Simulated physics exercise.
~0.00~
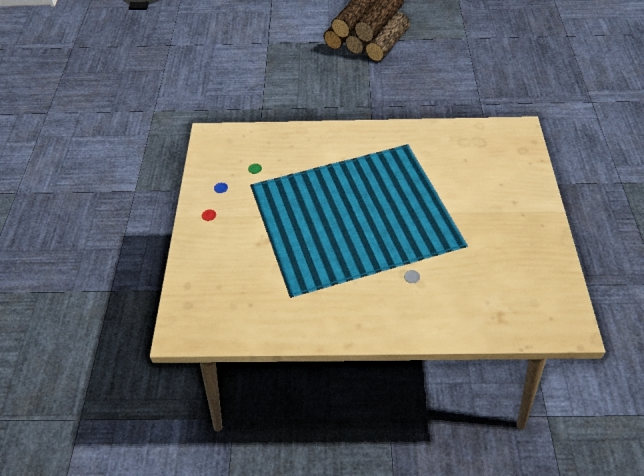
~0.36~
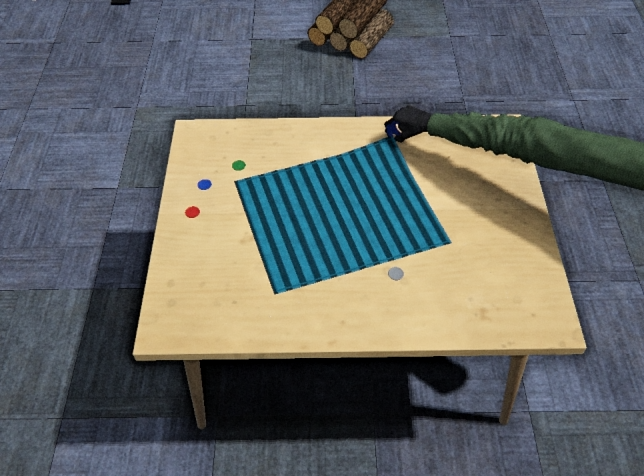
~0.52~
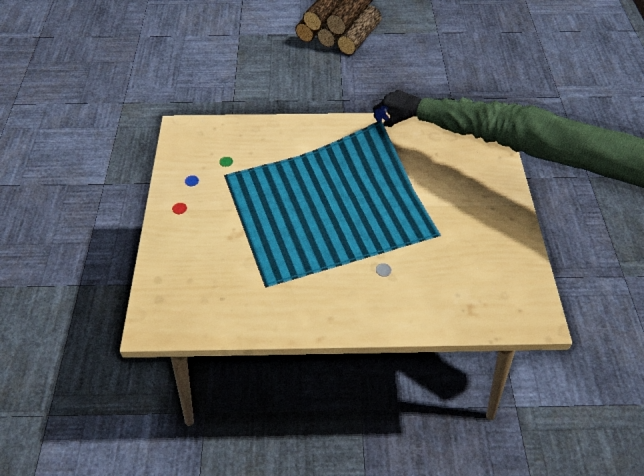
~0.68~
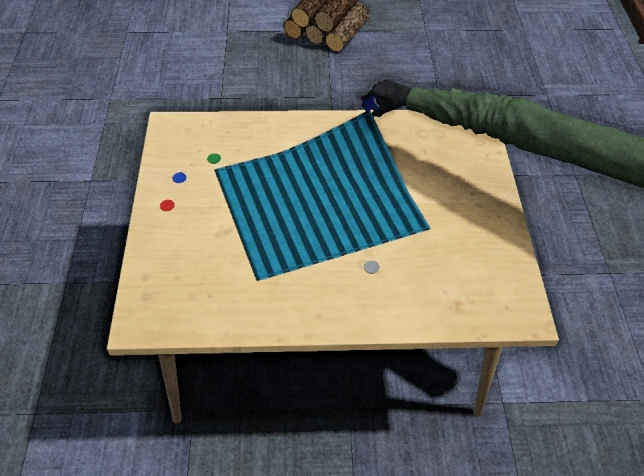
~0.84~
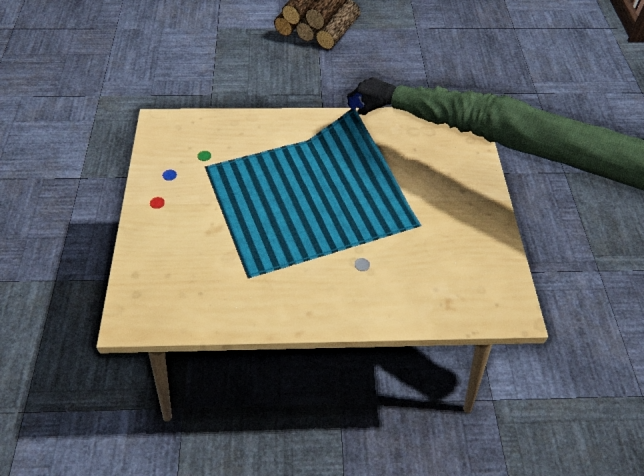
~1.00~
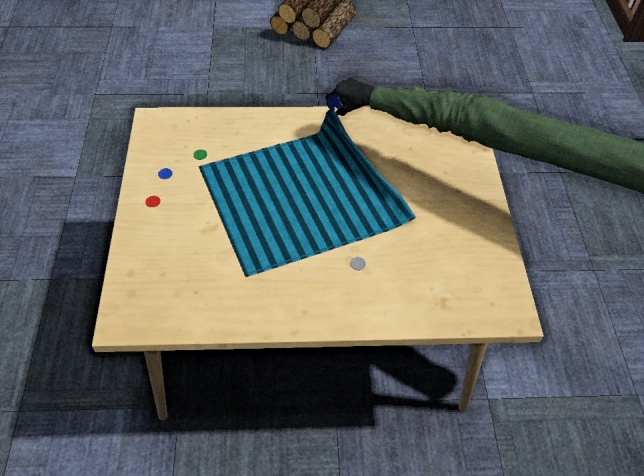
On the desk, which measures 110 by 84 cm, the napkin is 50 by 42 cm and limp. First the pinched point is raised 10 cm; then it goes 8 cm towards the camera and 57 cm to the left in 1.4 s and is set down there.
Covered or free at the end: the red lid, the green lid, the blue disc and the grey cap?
In order: The red lid ends under the cloth; the green lid vanishes under it; the blue disc gets covered; the grey cap still shows.
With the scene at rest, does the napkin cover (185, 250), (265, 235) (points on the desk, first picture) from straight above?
The first remains in the open; the second gets covered.
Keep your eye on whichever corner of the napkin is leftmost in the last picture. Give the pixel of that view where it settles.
Near pixel (129, 223).
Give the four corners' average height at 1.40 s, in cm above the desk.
3 cm.
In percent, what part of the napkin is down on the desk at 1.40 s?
About 75 per cent of it.
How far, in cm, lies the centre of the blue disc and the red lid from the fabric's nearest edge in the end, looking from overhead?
4 cm and 4 cm.
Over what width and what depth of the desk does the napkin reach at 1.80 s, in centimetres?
50 x 48 cm.
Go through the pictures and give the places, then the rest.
Red lid (209, 215); green lid (255, 168); blue disc (221, 187); grey cap (412, 276); napkin corners (290, 299) (250, 185) (408, 145) (468, 247); highest point 0 cm, lowest 0 cm, in the first frame.
Napkin corners (275, 295) (234, 182); grip (392, 136); highest point 3 cm, lowest 0 cm, in the second frame.
Napkin corners (266, 288) (224, 176); grip (381, 122); highest point 7 cm, lowest 0 cm, in the third frame.
Napkin corners (257, 282) (214, 170); grip (370, 111); highest point 10 cm, lowest 0 cm, in the fourth frame.
Napkin corners (248, 279) (205, 167); grip (355, 109); highest point 10 cm, lowest 0 cm, in the fifth frame.
Napkin corners (246, 278) (199, 167) (416, 218); grip (334, 110); highest point 10 cm, lowest 0 cm, in the sixth frame.
At 1.4 s, 75 % of it is down, spanning 55 by 54 cm, above no small thing.
At 1.8 s, 70 % of it is down, spanning 51 by 47 cm, above green lid, red lid.
At 2.2 s, 75 % of it is down, spanning 47 by 42 cm, above blue disc, green lid, red lid.
At 2.6 s, 75 % of it is down, spanning 47 by 42 cm, above blue disc, green lid, red lid.
At 3.6 s, 75 % of it is down, spanning 47 by 42 cm, above blue disc, green lid, red lid.
